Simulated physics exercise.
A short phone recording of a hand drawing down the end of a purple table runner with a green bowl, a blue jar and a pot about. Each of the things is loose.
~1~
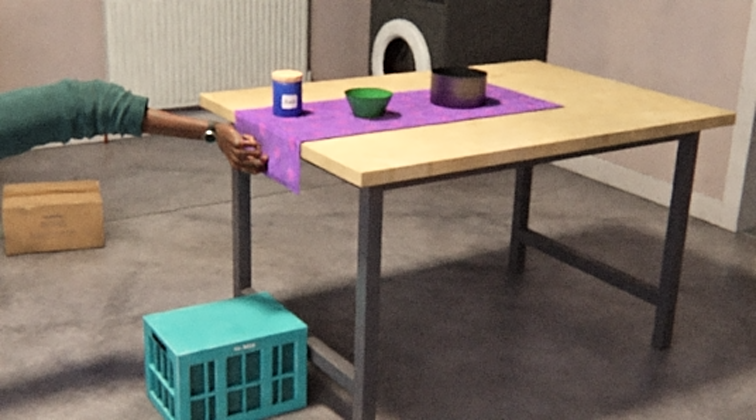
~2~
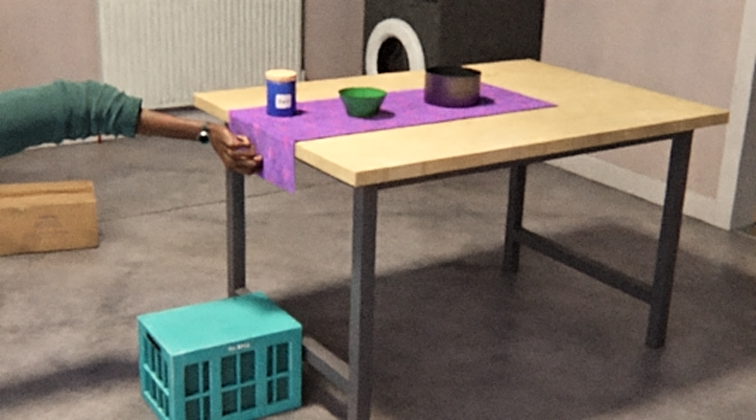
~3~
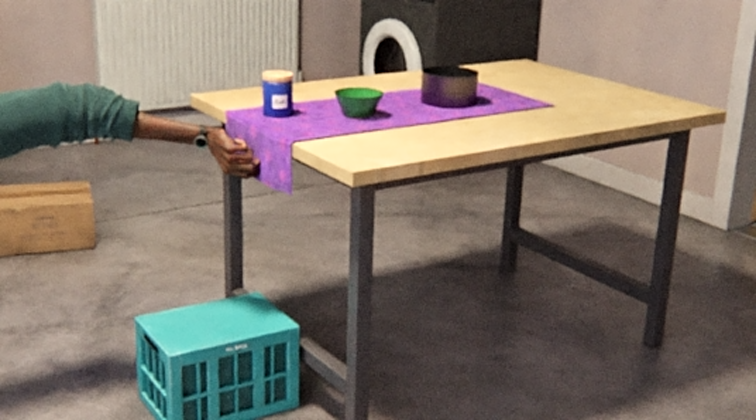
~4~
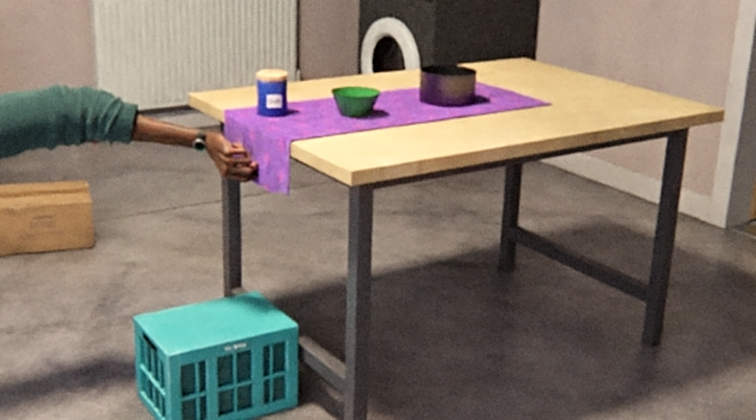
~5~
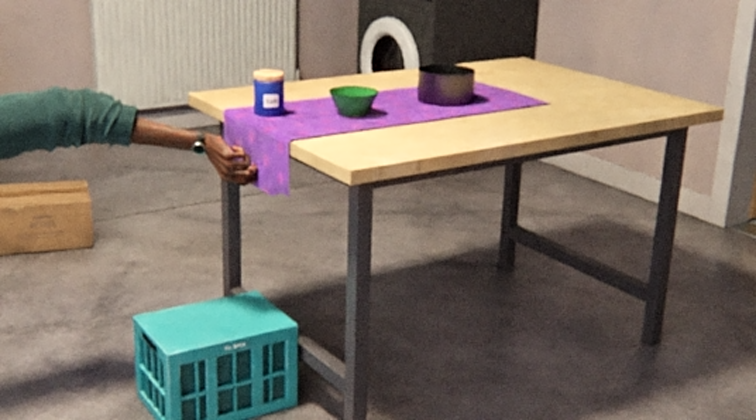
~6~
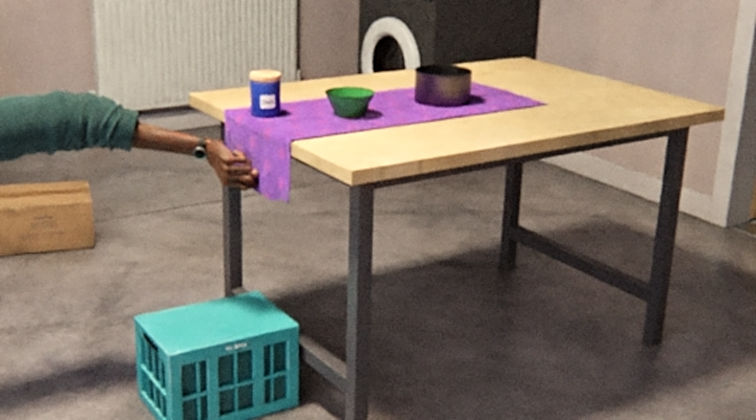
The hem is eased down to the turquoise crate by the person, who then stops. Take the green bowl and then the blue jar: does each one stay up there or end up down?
Taken in turn, the green bowl ends up down; the blue jar ends up down.
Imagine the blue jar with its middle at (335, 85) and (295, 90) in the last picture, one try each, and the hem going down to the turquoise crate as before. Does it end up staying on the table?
For the first case it ends up off, and for the second case it ends up off.
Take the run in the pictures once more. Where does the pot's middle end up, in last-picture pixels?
It ends up roughly at (336, 98).
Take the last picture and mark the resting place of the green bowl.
I'd put its resting spot close to pixel (210, 295).
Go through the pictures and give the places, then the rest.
In the first frame, table runner end (299, 195); green bowl (369, 93); blue jar (288, 73); pot (459, 72); top of the crate (216, 335).
In the second frame, table runner end (293, 194), far hem (559, 106); blue jar (281, 73); blue jar stands on the cloth.
In the third frame, table runner end (292, 195); green bowl (359, 92).
In the fourth frame, table runner end (288, 196), far hem (552, 104); blue jar (272, 73).
In the fifth frame, table runner end (290, 197); green bowl (354, 91).
In the sixth frame, table runner end (288, 204), far hem (548, 104); green bowl (350, 92); blue jar (266, 73); top of the crate (208, 334).
Then, 0.92 s on from there, hem going down; bowl carried along near (302, 109); jar down below near (184, 279).
Then, 1.80 s on from there, hem going down; bowl tipping at the edge near (249, 121); jar down below near (184, 279).
In the end, hem on the crate; bowl down below near (210, 295); jar down below near (184, 279). The green bowl falls off and the blue jar goes over the edge.
